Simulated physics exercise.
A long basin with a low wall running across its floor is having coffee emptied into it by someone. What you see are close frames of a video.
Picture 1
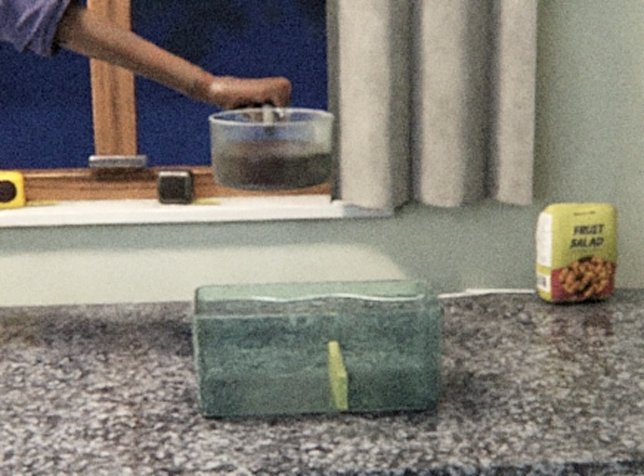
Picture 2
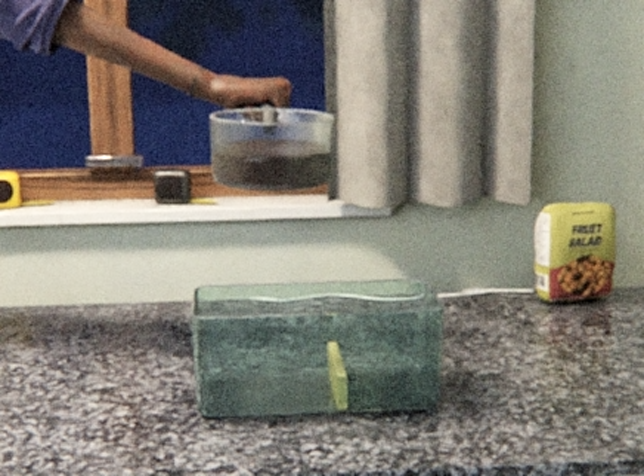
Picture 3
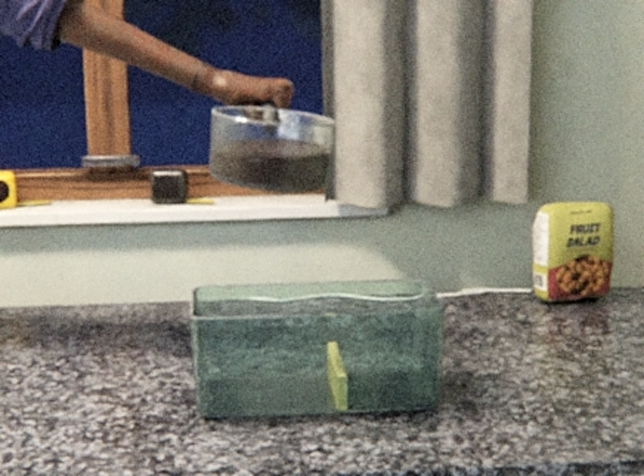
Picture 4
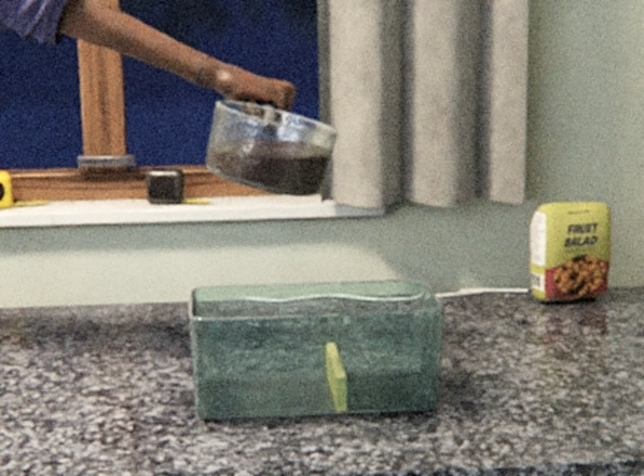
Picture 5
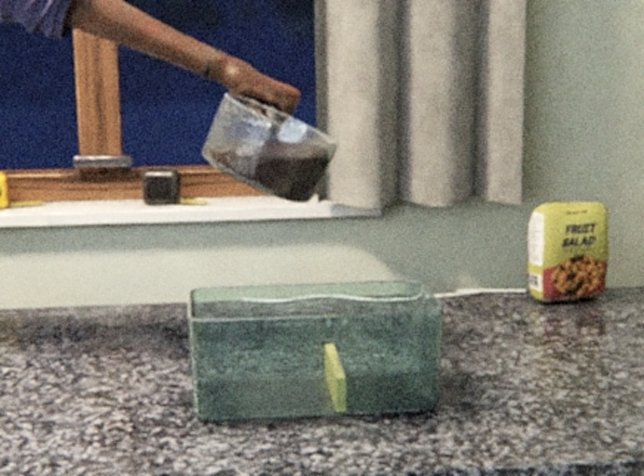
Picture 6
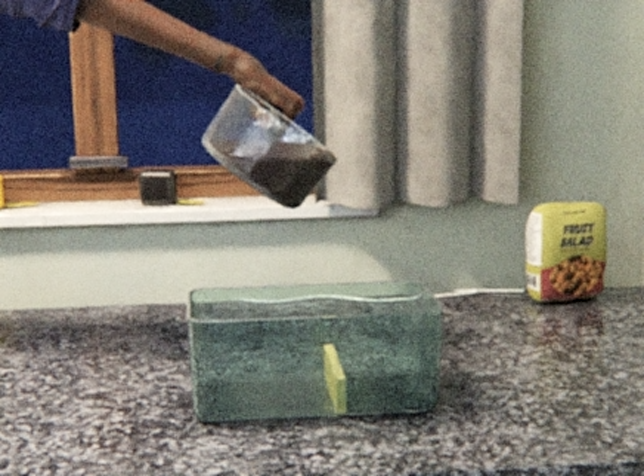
An arm in a purple sleeve reaches from the upper left, holding a clear bowl of dark coffee before a night window, seen from across a speckled counter. Below sits a long greenish basin with a yellow-green wall inside, and a yellow fruit salad package stands right, past grey curtains. The hand tilts the bowl steadily rightward, while the view drifts very slightly.
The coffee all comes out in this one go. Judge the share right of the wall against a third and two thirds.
Greater than two thirds.
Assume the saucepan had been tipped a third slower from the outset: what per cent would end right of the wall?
About 90 %.
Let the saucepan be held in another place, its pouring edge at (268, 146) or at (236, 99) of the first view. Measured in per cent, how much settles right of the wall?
In order, some 10 and 5 percent.
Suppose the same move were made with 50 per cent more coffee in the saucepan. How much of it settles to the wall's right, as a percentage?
75 per cent.
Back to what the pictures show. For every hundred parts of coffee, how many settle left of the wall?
Share: Roughly 10 %.
A moment on, the saucepan is tipped on its side and 38 per cent is still to pour, 0 is left of the wall and 15 right of it.
Next, the saucepan is tipped right over and 10 per cent is still to pour, 5 is left of the wall and 68 right of it.
Then the saucepan is tipped right over and 1 per cent is still to pour, 8 is left of the wall and 84 right of it.
Later the saucepan is tipped right over and 0 per cent is still to pour, 9 is left of the wall and 88 right of it.
Finally, 10 per cent lies left of the wall, 88 right of it and 2 outside.
